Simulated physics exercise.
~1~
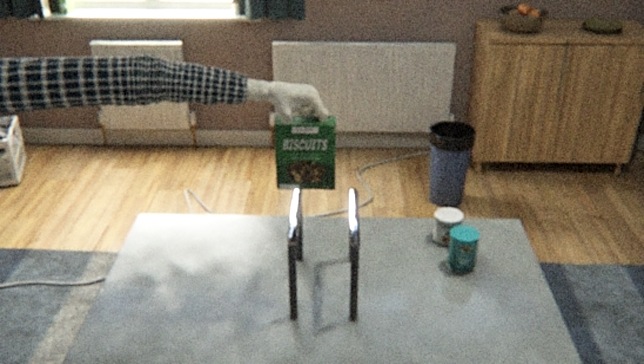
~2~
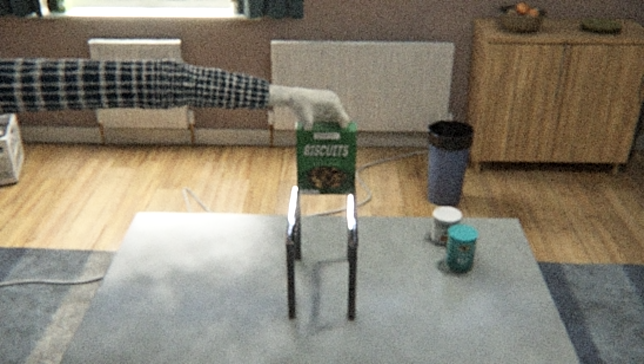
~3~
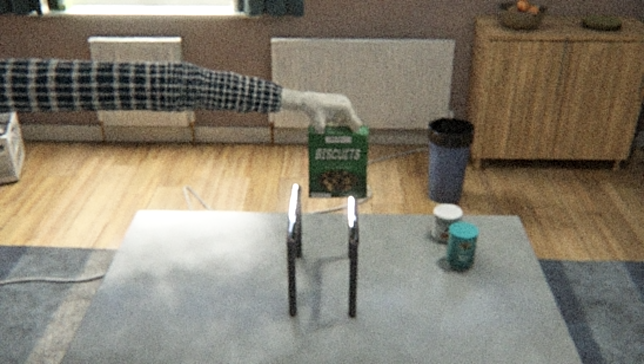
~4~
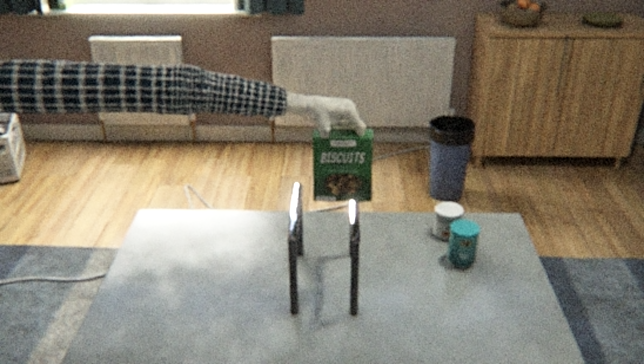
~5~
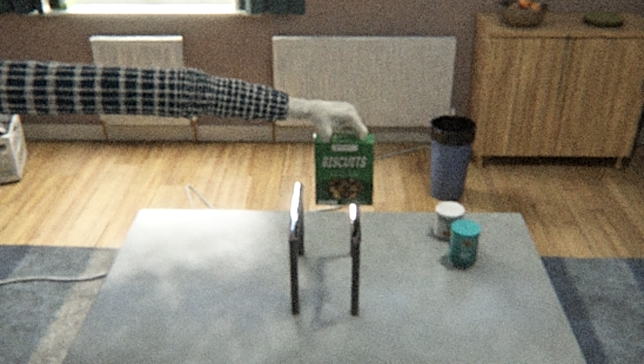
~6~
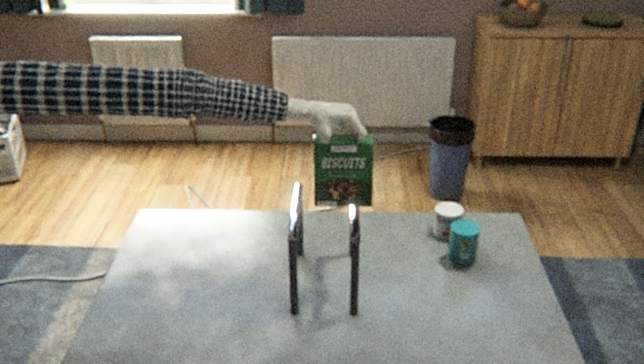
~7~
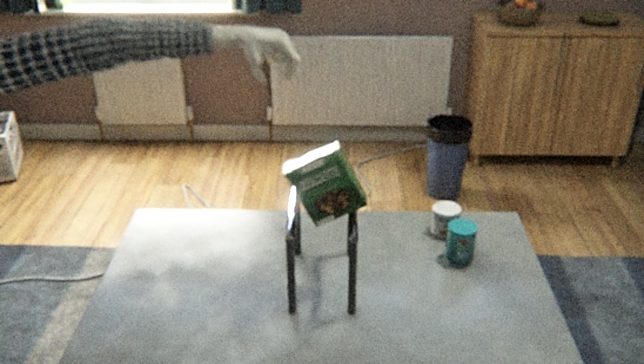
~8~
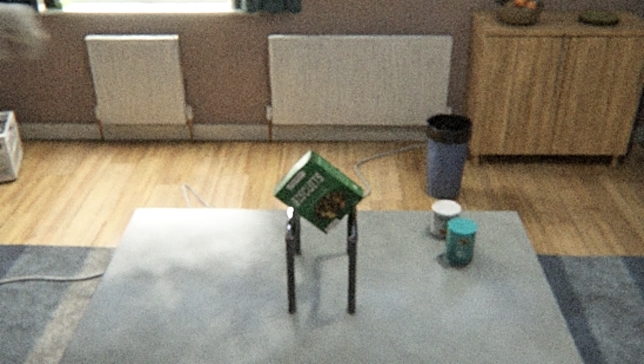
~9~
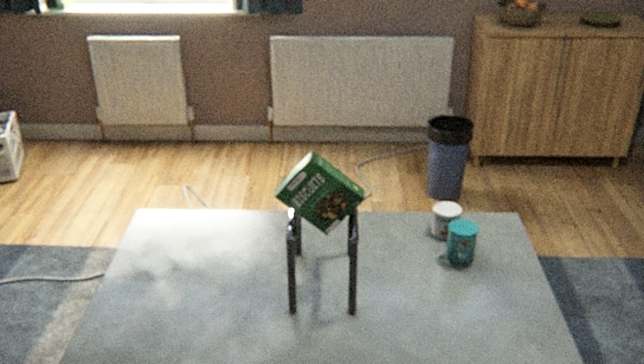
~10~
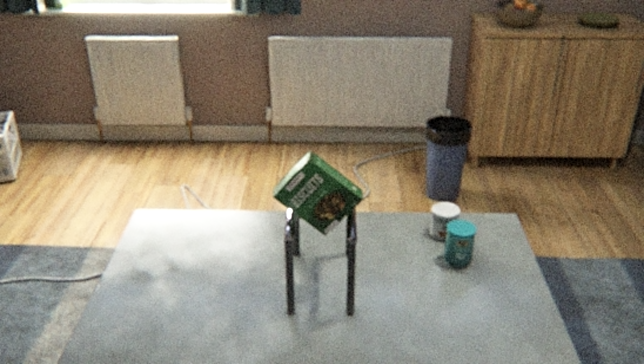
A green biscuit packet was held by a hand over a stand with a gap in its top, shifted right and lowered a little, then let go; it tipped over and lodged there, leaning, while the white and turquoise tins stayed put.
